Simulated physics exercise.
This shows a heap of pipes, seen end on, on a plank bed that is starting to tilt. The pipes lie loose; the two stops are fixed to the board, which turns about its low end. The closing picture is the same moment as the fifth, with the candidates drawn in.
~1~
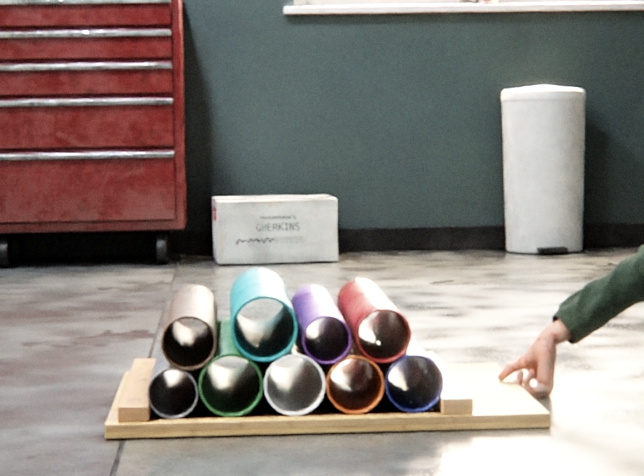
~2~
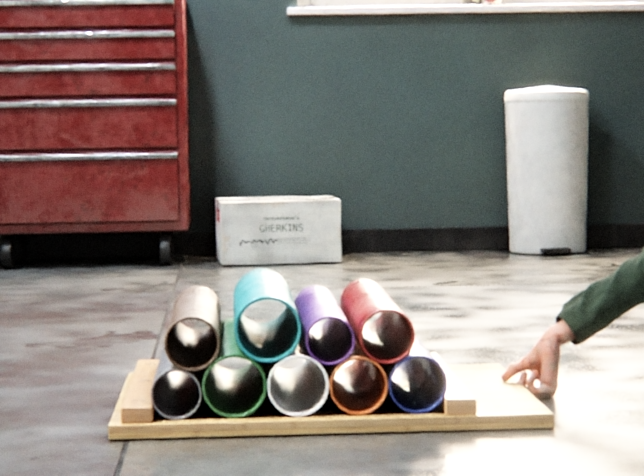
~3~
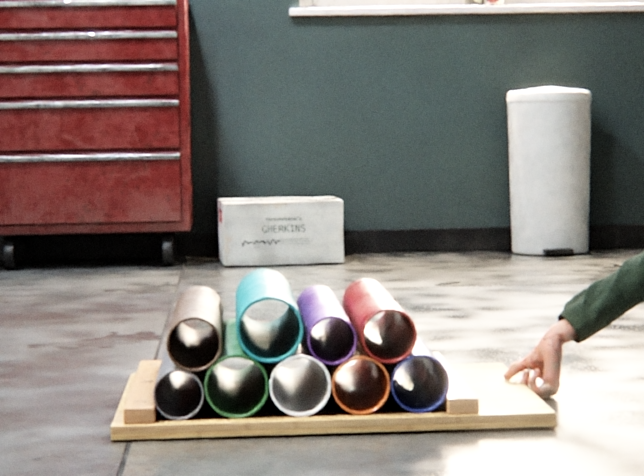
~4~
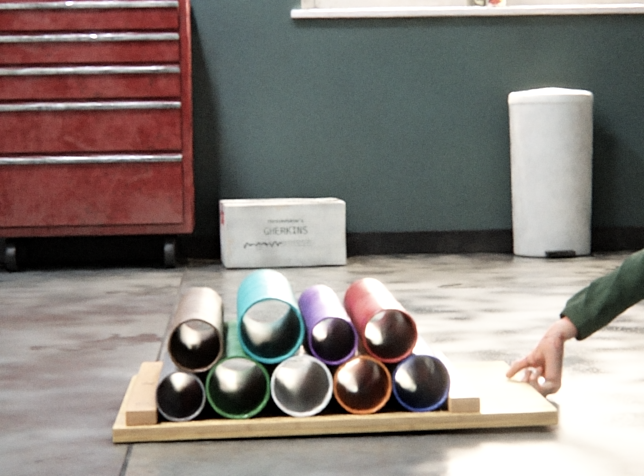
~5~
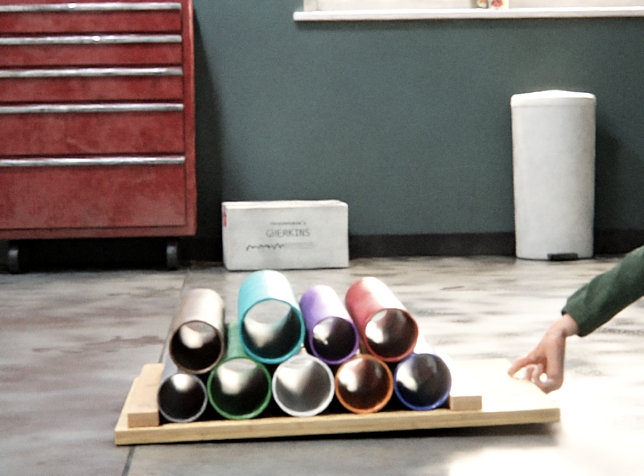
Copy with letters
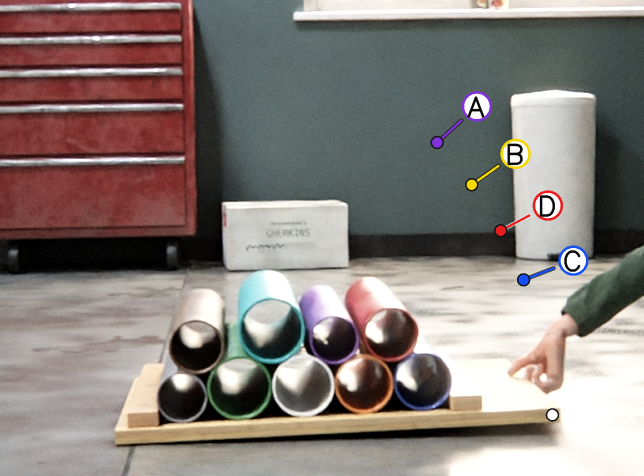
A heap of loose pipes sits end-on to the viewer on a wooden board, on a grey floor before a dark green wall. Brown, turquoise, purple and red pipes rest above grey, green, white, orange and blue ones, with a red drawer cabinet behind left and a white bin behind right. A green-sleeved hand slightly raises the board's right end, the pipes staying stacked, as the camera drifts slightly up and left.
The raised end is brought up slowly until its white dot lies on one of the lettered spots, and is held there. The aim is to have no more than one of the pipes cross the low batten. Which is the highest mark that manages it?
Raise it to D.
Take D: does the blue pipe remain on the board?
Yes.
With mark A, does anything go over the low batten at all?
Yes, at A.
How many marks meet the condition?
The number is two.
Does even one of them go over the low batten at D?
Yes.
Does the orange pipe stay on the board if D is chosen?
Yes, with D.
On the marked copy, A at (437, 142); B at (472, 185); C at (524, 280); D at (501, 231); the white dot at (552, 415).
Following D. Soon after the start, board at 16°.
Later, board at 27°.
In the end, board at 27°, one over the low batten (brown).
As for the rest, A four over the low batten (brown, turquoise, red, purple); B four over the low batten (brown, turquoise, red, purple); C one over the low batten (brown).
